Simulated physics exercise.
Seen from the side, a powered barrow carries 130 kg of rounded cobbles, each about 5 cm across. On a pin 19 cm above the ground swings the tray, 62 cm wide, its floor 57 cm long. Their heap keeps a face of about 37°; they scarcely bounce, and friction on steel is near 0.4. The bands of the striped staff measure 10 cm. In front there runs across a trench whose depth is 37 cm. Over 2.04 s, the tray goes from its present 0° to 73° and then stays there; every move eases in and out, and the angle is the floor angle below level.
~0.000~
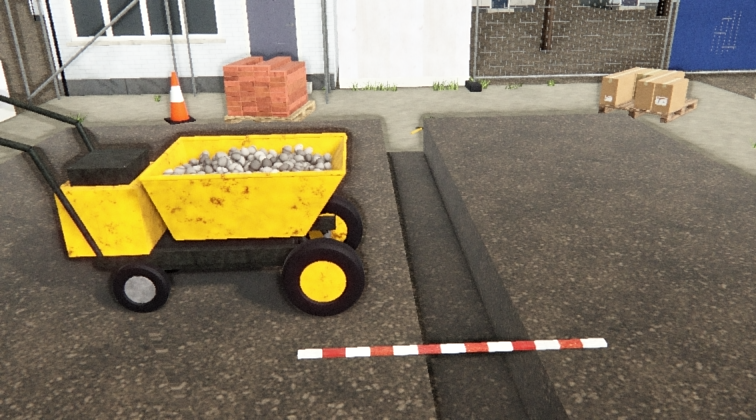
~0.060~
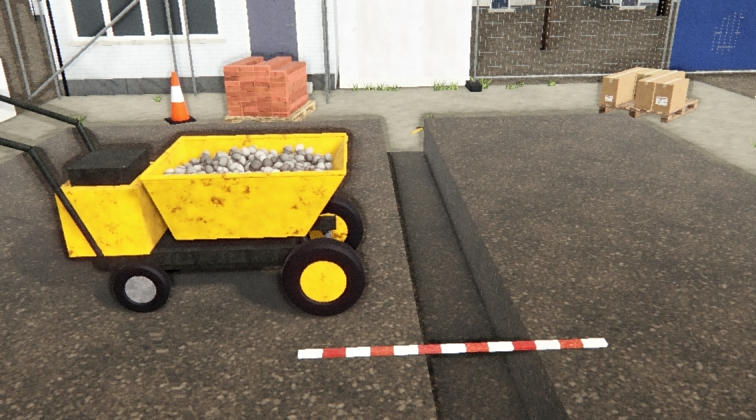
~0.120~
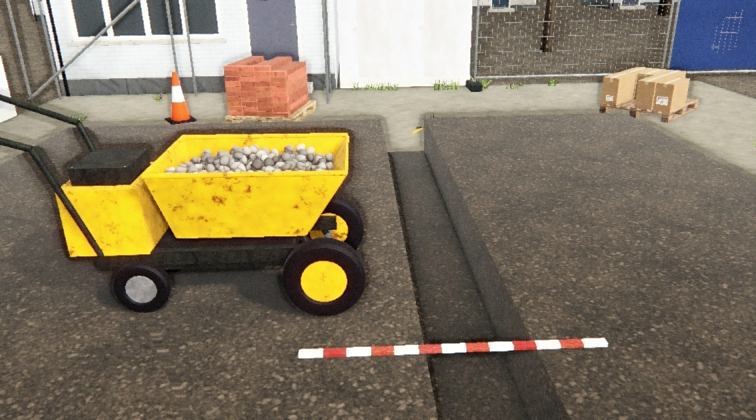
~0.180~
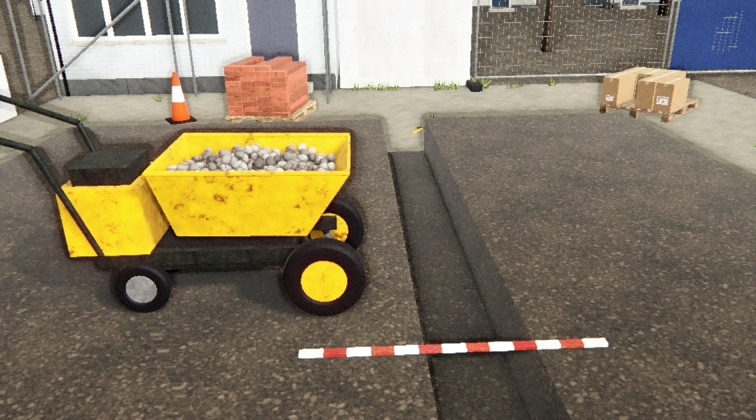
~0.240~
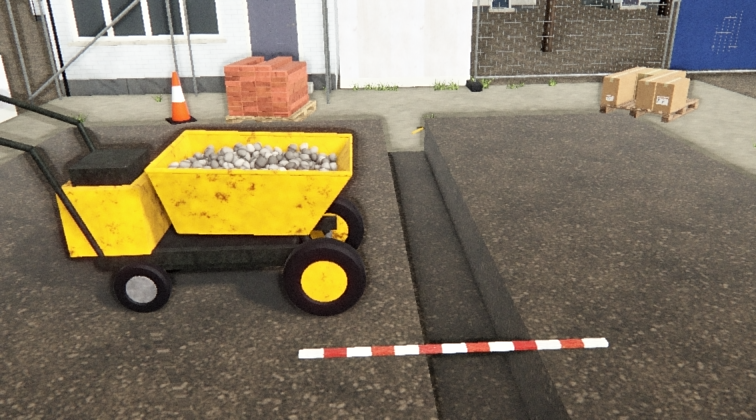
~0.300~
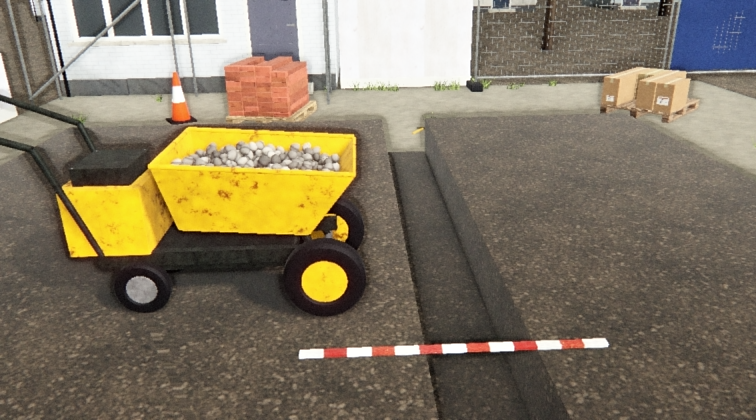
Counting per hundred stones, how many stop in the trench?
Some 99.
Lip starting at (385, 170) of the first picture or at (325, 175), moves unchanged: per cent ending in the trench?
70 %, then 100 %.
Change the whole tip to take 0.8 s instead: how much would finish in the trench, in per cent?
In that case some 80 per cent.
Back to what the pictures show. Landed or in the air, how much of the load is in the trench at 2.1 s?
Close to 50 per cent has got there by then.
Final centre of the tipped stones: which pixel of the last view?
The tipped stones centre close to (465, 328).
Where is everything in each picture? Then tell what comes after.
In the first picture, lip at (344, 173), floor tilted 0°, highest stones at (242, 160).
In the second picture, the tray is at 0°, its lip at (345, 173); the top of the load is at (243, 160); the stones move at 0.1 m/s on average.
In the third picture, the tray is at 1°, its lip at (346, 173); the top of the load is at (243, 159); the stones move at 0.1 m/s on average.
In the fourth picture, the tray is at 2°, its lip at (348, 174); the top of the load is at (245, 158); the stones move at 0.2 m/s on average.
In the fifth picture, the tray is at 3°, its lip at (351, 174); the top of the load is at (233, 157); the stones move at 0.2 m/s on average.
In the sixth picture, the tray is at 4°, its lip at (354, 175); the top of the load is at (235, 155); the stones move at 0.2 m/s on average.
After 1.5 s the floor is at 62°; 99 % in the tray, 1 % in the trench; the foremost stones are at (445, 228).
After 2.1 s the floor is at 73°; 51 % in the tray, 49 % in the trench; the foremost stones are at (504, 294).
After 2.5 s the floor is at 73°; 28 % in the tray, 71 % in the trench, 1 % past the trench; the foremost stones are at (534, 292).
After 4.4 s the floor is at 73°; 0 % in the tray, 99 % in the trench, 1 % past the trench; the foremost stones are at (552, 291).
